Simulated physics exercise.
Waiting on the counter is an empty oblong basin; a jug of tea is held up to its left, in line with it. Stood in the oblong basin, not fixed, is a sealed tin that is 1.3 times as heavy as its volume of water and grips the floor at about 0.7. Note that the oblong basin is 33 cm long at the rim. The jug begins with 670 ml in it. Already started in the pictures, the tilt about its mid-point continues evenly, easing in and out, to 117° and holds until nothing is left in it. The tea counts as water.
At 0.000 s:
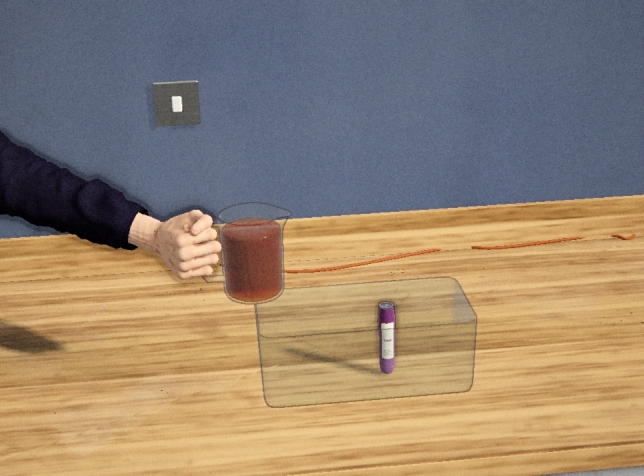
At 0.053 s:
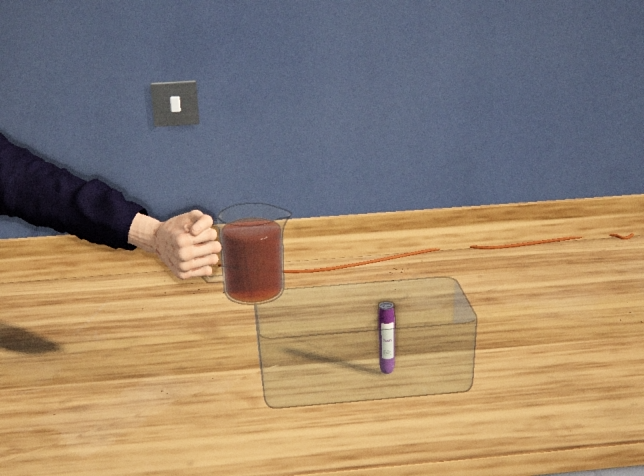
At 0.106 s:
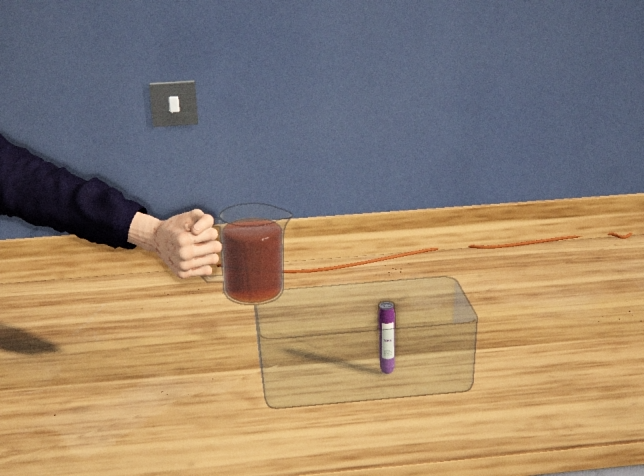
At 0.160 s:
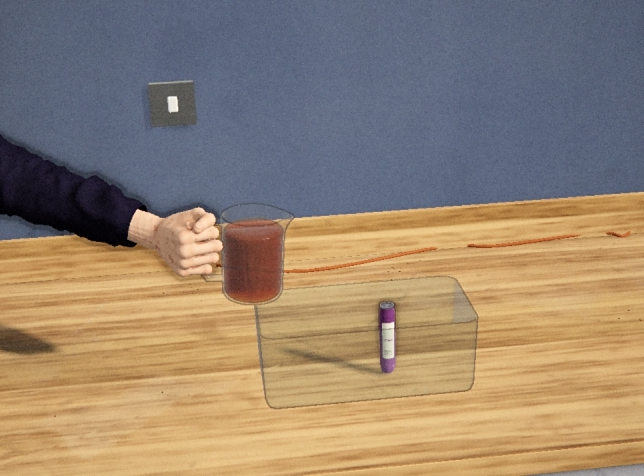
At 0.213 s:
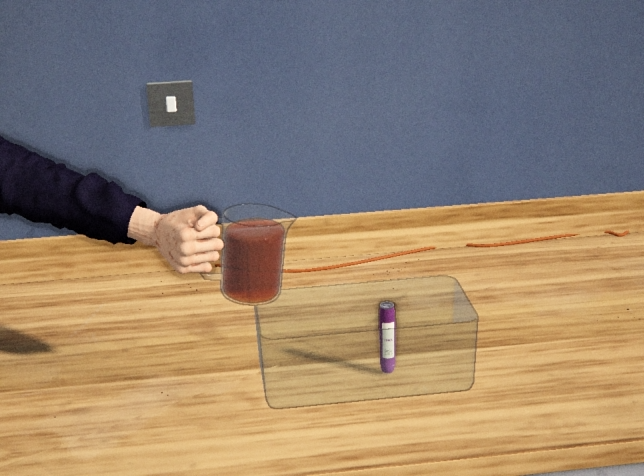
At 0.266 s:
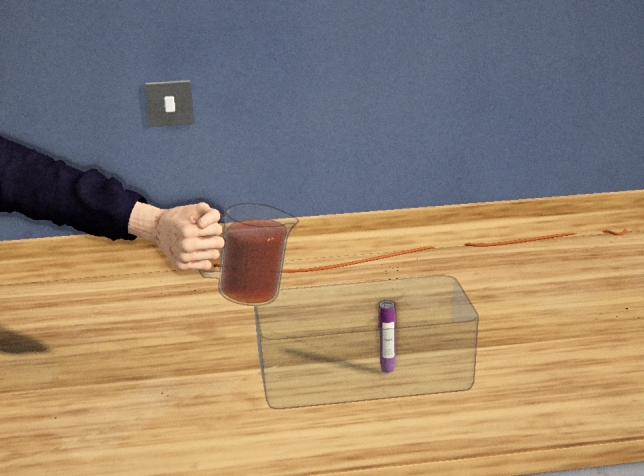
In this clip, a hand in a dark sleeve holds a clear jug of reddish-brown liquid above a wooden counter, slowly tilting it slightly to the right, beside a transparent oblong basin with a small purple container standing motionless inside.
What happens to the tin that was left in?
It stays vertical.
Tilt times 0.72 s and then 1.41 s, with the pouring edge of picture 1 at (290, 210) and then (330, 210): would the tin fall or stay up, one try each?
The tin stays vertical the first time and overturns the second time.
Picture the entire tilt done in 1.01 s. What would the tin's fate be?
In that case the tin stays vertical.
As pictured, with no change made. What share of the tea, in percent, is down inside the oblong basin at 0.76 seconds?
Close to 4 in a hundred.
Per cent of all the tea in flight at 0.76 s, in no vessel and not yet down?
It comes to about 10 percent.
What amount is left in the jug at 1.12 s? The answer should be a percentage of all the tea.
Near 26 percent, more or less.
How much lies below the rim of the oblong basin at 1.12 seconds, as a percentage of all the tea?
Value: Approx. 62 %.
Then, 0.76 s in, the tilt is 66° and 85 per cent is still to pour; the tin stands where it began.
Then, 1.12 s in, the tilt is 105° and 26 per cent is still to pour; the tin stands where it began.
Then, 1.50 s in, the tilt is 117° and 0 per cent is still to pour; the tin stands where it began.
Then, 1.91 s in, the tilt is 117° and 0 per cent is still to pour; the tin stands where it began.
Finally, the tin stands where it began.
